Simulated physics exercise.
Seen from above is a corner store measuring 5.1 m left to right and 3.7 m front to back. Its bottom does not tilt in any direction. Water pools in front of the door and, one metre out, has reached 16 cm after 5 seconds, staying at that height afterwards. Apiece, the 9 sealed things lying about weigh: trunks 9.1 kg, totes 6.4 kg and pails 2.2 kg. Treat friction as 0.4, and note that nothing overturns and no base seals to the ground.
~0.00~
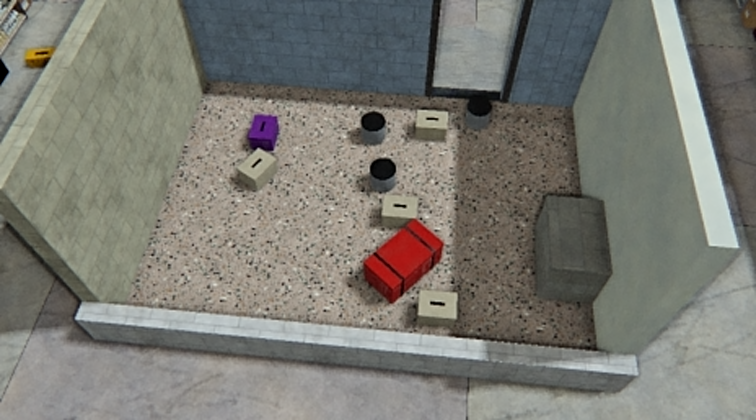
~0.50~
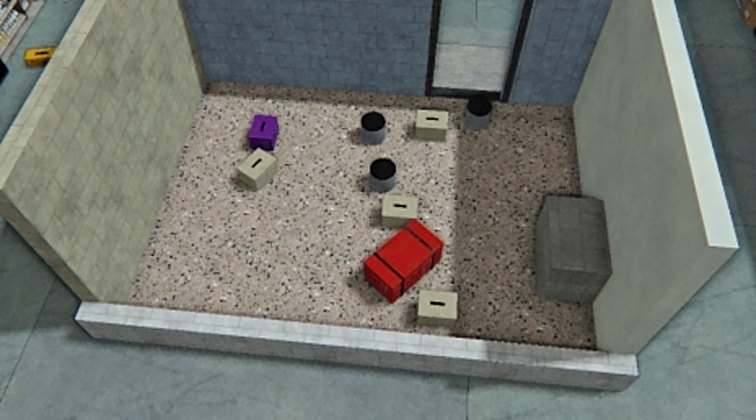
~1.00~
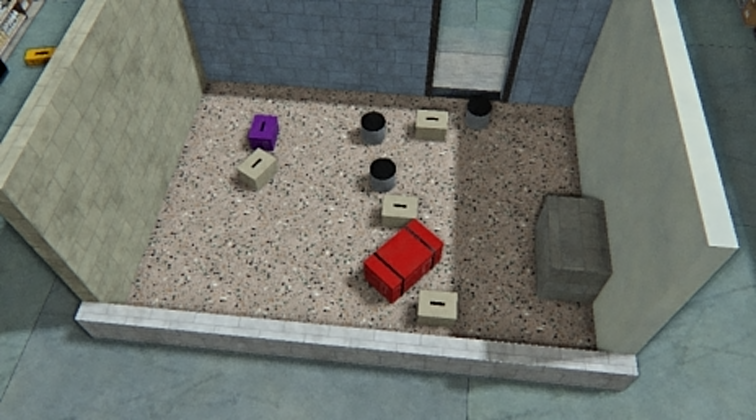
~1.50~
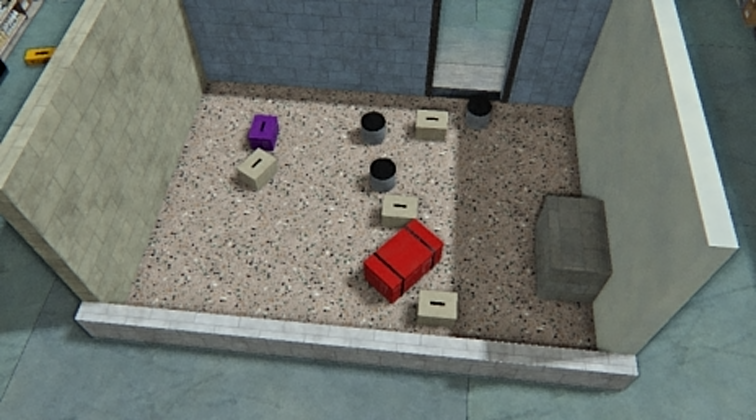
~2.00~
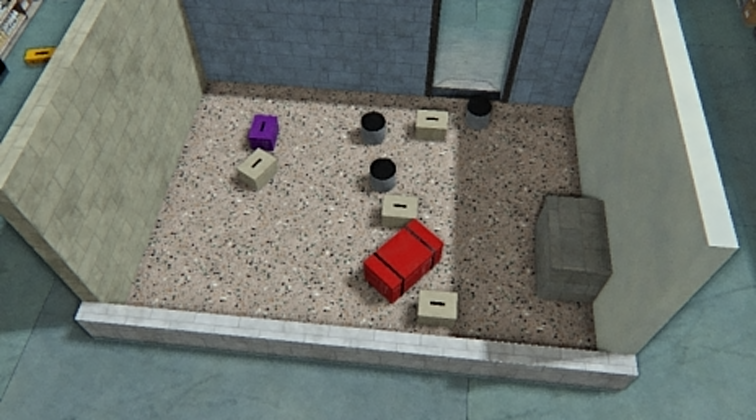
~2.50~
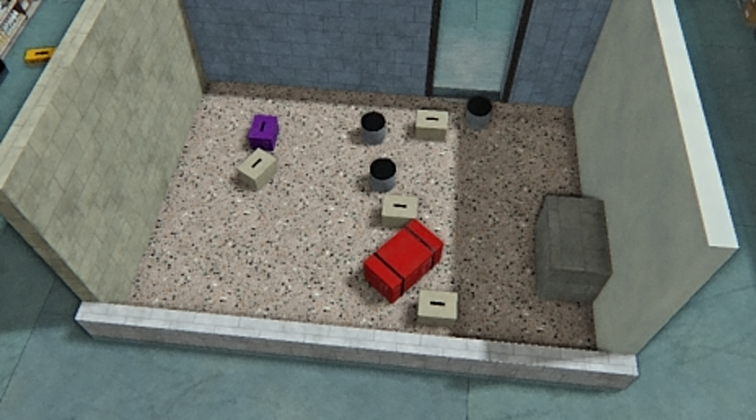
Nothing inside the walled room moves from start to finish: the red trunk, the purple tote, the pale boxes and the dark-topped pails all keep their places on the speckled floor. Around the room, the outside ground shifts from greyish to blue-green early on, then looks much the same.
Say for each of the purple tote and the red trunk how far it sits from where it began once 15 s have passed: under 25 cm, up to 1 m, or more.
After 15 s, the purple tote sits under 25 cm away; the red trunk sits more than 1 m away.
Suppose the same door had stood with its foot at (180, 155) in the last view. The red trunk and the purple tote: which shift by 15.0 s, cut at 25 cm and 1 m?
Red trunk: Drifts slightly; purple tote: Goes a long way.
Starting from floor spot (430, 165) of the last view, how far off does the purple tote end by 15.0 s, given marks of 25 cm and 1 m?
It gets carried off.
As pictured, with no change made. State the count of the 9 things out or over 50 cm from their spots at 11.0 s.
I get 5.
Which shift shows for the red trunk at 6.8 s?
I'd put it at around 0 cm.
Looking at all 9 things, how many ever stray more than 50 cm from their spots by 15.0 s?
It adds up to 6.
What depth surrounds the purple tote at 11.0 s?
I'd put it at about 1 cm.
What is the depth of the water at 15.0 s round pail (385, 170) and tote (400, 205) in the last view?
First roughly 3 cm, second roughly 6 cm.
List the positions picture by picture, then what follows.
The purple tote at (263, 127) rests on the ground; the red trunk at (404, 252), on the bottom; 0.0 m2 under water; 0 of 9 have shifted, in the first frame.
The purple tote at (263, 127) rests on the ground; the red trunk at (404, 252), on the bottom; water covers 0.0 m2; 0 of 9 have shifted, in the second frame.
The purple tote at (263, 127) rests on the ground; the red trunk at (404, 252) rests on the ground; water covers 0.0 m2; 0 of 9 have shifted, in the third frame.
The purple tote at (263, 127) rests on the ground; the red trunk at (404, 252), on the bottom; water covers 0.0 m2; 0 of 9 have shifted, in the fourth frame.
The purple tote at (263, 127) rests on the ground; the red trunk at (404, 252), on the bottom; water covers 0.0 m2; 0 of 9 have shifted, in the fifth frame.
The purple tote at (263, 127) rests on the ground; the red trunk at (404, 252), on the bottom; water covers 0.0 m2; 0 of 9 have shifted, in the sixth frame.
After 3.5 s the purple tote is near (263, 127), 0.0 m from its start, aground; the red trunk is near (404, 252), 0.0 m from its start, aground; 0 afloat.
After 6.8 s the purple tote is near (263, 127), 0.0 m from its start, aground; the red trunk is near (404, 253), 0.0 m from its start, aground; 1 afloat.
After 11.0 s the purple tote is near (263, 127), 0.0 m from its start, aground; the red trunk is near (328, 253), 0.8 m from its start, afloat; 2 afloat.
After 15.0 s the purple tote is near (263, 127), 0.0 m from its start, aground; the red trunk is near (221, 166), 2.4 m from its start, afloat; 5 afloat.
